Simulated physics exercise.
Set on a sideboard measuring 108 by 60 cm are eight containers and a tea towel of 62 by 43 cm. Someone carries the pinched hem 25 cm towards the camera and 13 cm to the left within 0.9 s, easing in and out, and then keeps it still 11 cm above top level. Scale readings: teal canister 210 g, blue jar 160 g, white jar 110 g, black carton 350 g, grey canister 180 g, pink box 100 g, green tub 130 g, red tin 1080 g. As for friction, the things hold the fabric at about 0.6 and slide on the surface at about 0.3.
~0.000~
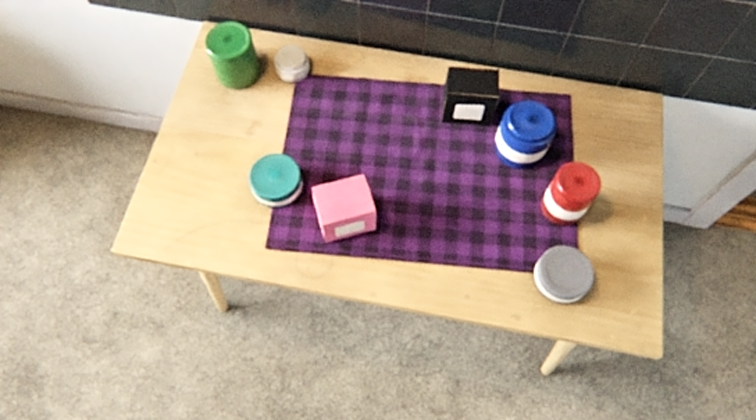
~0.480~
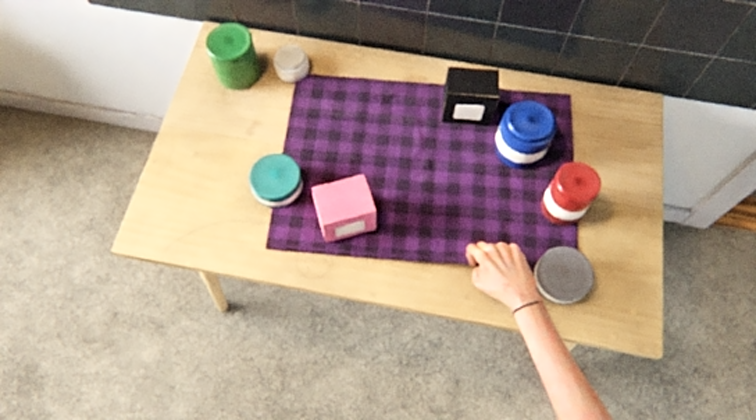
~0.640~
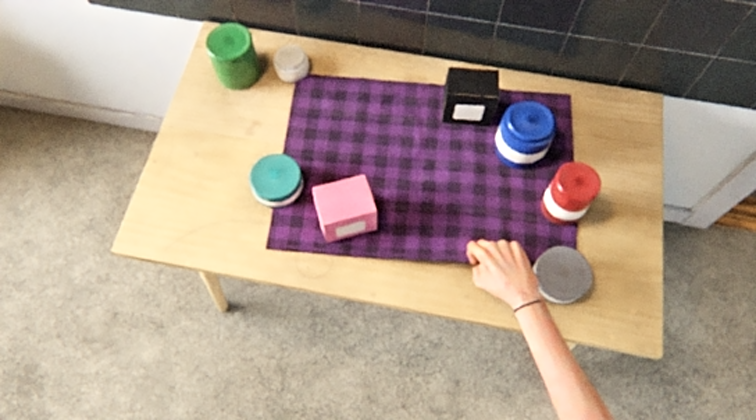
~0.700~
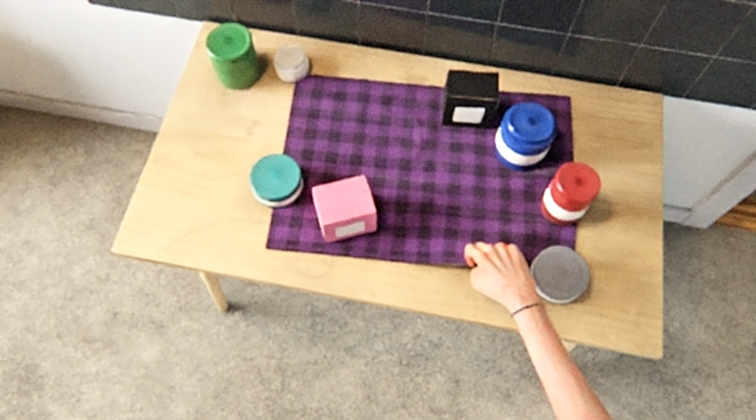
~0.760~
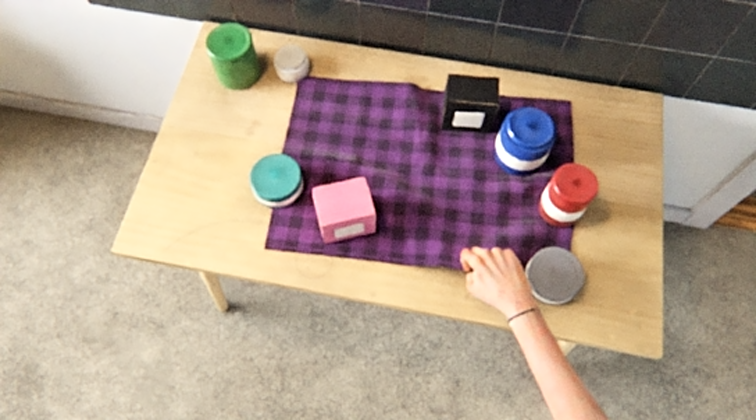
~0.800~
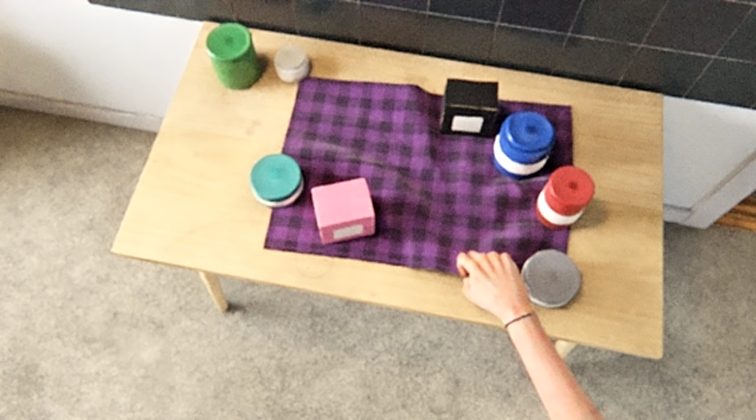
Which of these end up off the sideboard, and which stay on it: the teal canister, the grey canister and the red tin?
Looks like the teal canister is fine up there; looks like the grey canister is done for; looks like the red tin is done for.
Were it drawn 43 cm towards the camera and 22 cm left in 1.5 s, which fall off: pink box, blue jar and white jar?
Then pink box is lost over the edge, blue jar is lost over the edge and white jar holds on.
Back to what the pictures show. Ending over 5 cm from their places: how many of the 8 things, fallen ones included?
That gives 6.
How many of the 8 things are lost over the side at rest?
My count is 2.
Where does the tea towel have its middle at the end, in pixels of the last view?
I'd say it sits around (369, 261) in the last picture.
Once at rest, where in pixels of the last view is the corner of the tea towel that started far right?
Roughly (521, 214).
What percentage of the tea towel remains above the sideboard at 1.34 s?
Near 80 in a hundred.
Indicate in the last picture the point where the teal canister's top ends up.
End position in the last picture: Approx. (280, 205).
At 1.0 s, 100 % of the tea towel is still over the top; red tin 11 cm off its start, grey canister 10 cm off its start, blue jar 11 cm off its start.
At 1.2 s, 90 % of the tea towel is still over the top; red tin 22 cm off its start, grey canister on its side, 20 cm off its start, teal canister 2 cm off its start.
At 1.3 s, 80 % of the tea towel is still over the top; red tin 32 cm off its start at (480, 308), grey canister over the edge, teal canister 5 cm off its start at (283, 194).
At 1.5 s, 75 % of the tea towel is still over the top; red tin on its side, 46 cm off its start, grey canister over the edge, teal canister 6 cm off its start.
At 3.1 s, 75 % of the tea towel is still over the top; red tin over the edge, grey canister over the edge, teal canister 7 cm off its start at (280, 205), blue jar 30 cm off its start at (456, 238).
